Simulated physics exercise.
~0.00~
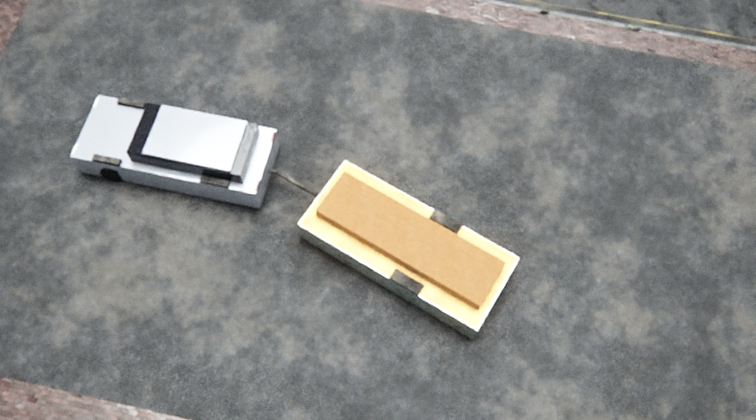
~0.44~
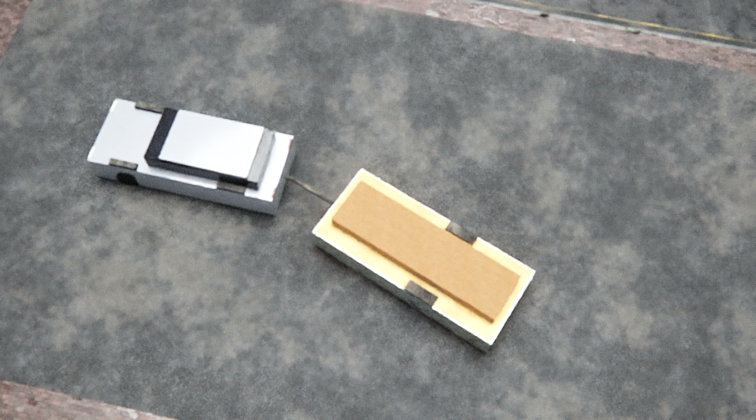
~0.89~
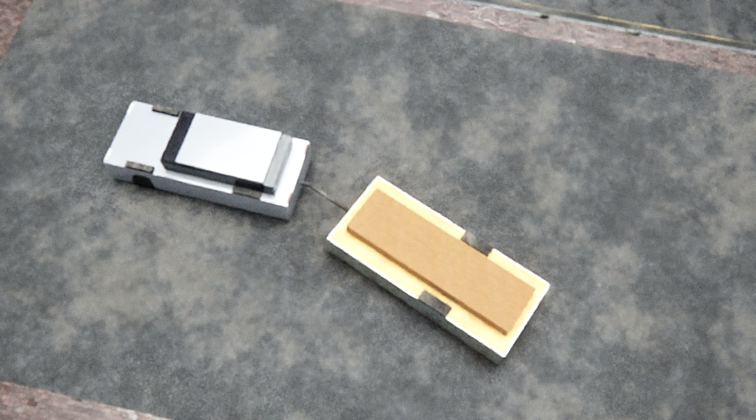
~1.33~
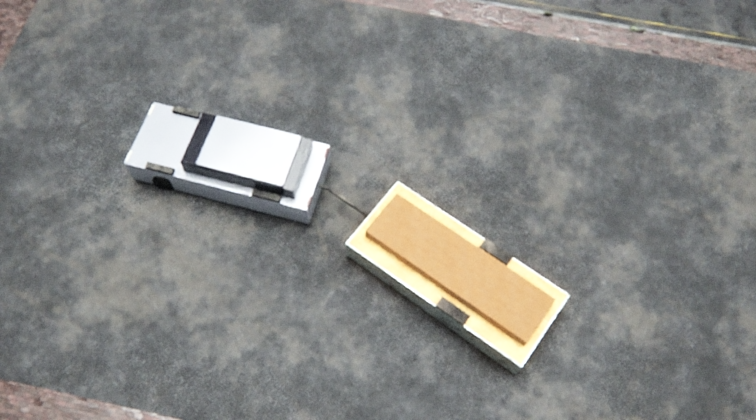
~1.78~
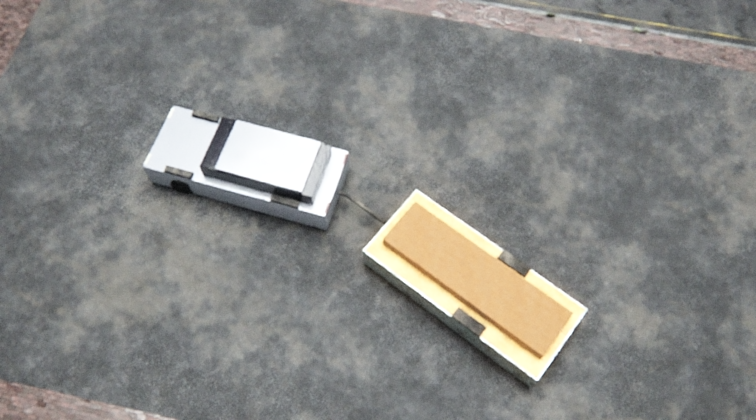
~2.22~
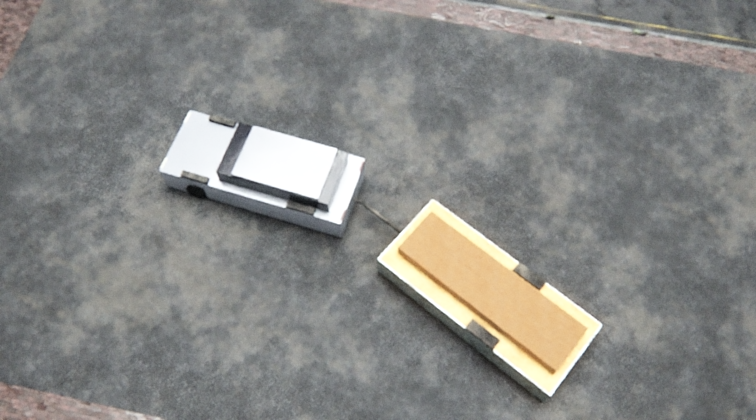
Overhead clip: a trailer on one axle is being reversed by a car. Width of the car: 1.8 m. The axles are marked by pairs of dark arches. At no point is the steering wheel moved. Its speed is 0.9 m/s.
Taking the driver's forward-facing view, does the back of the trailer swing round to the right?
The trailer will jack-knife to the left.
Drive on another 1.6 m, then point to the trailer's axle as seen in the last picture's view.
The axle is about at (561, 352).
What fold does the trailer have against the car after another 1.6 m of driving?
Roughly 25 degrees toward its left.
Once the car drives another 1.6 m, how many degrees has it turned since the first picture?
Heading change: Around 10°.
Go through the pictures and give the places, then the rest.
Car's middle (168, 133), trailer's axle (427, 251); tail 20° to the car's left; front wheels 7° left, in the first picture.
Car's middle (185, 138), trailer's axle (442, 262); tail 20° to the car's left, in the second picture.
Car's middle (202, 142), trailer's axle (456, 273); tail 21° to the car's left, in the third picture.
Car's middle (222, 144), trailer's axle (475, 281); tail 21° to the car's left, in the fourth picture.
Car's middle (241, 149), trailer's axle (492, 292); tail 22° to the car's left, in the fifth picture.
Car's middle (258, 155), trailer's axle (507, 305); tail 23° to the car's left, in the sixth picture.
By 4.0 s, the tail is 26° to the car's left, the car has turned 10° and the trailer's axle is at (561, 352) of the last picture.
By 5.8 s, the tail is 31° to the car's left, the car has turned 14° and the trailer's axle is at (610, 407) of the last picture.
By 7.6 s, the tail is 38° to the car's left, the car has turned 19° and the trailer's axle is out of the picture.
By 9.4 s, the tail is 47° to the car's left, the car has turned 23° and the trailer's axle is out of the picture.
By 11.2 s, the tail is 60° to the car's left, the car has turned 28° and the trailer's axle is out of the picture; it has jack-knifed.
